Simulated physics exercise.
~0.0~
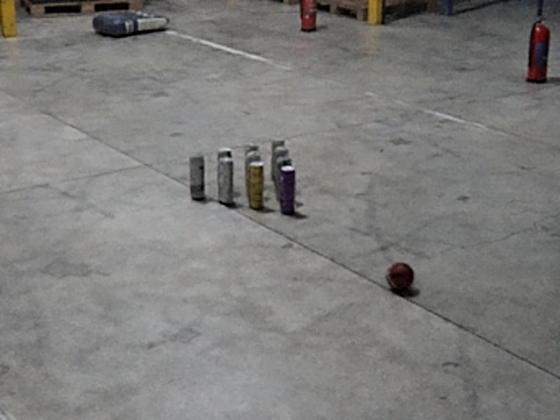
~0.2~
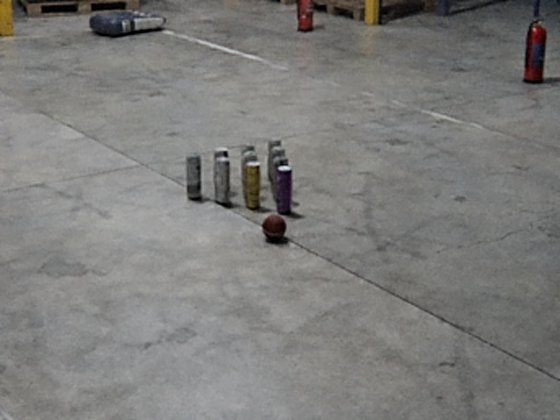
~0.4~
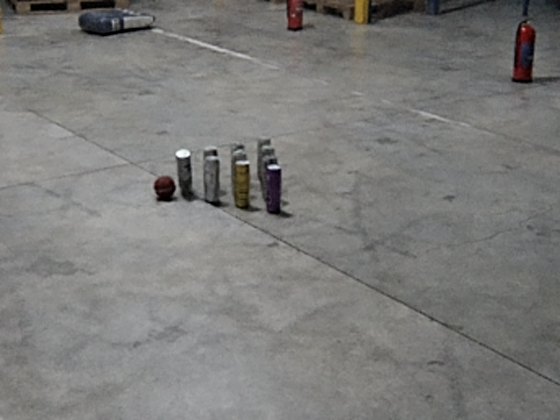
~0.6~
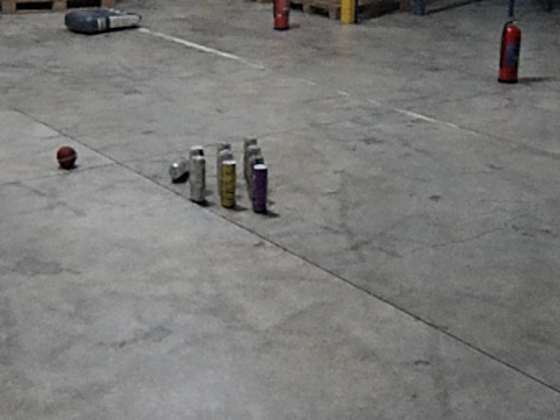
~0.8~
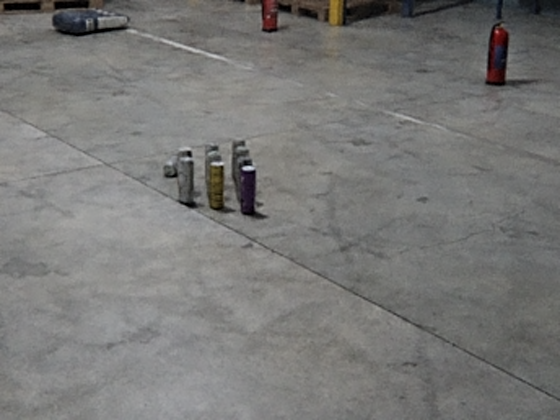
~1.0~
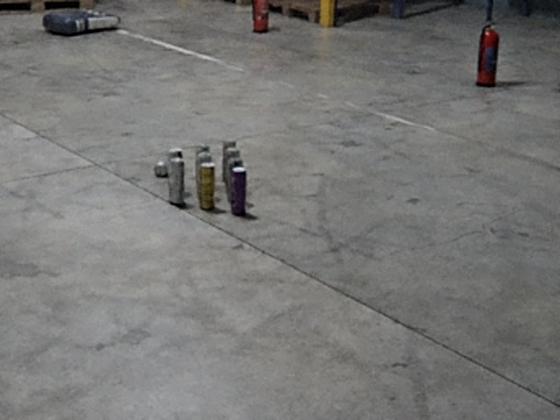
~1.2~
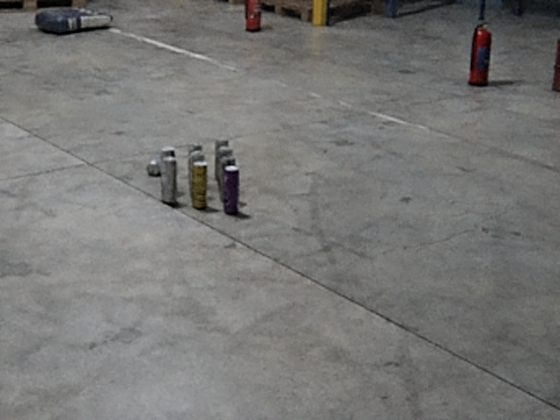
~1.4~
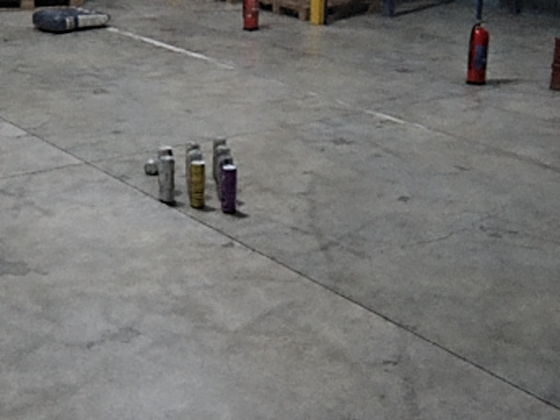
On a concrete warehouse floor, a dark red ball rolled leftward toward a cluster of upright tubes, clipped the one at the left edge and rolled away out of view, leaving that tube on its side while the purple and yellow ones stayed standing.
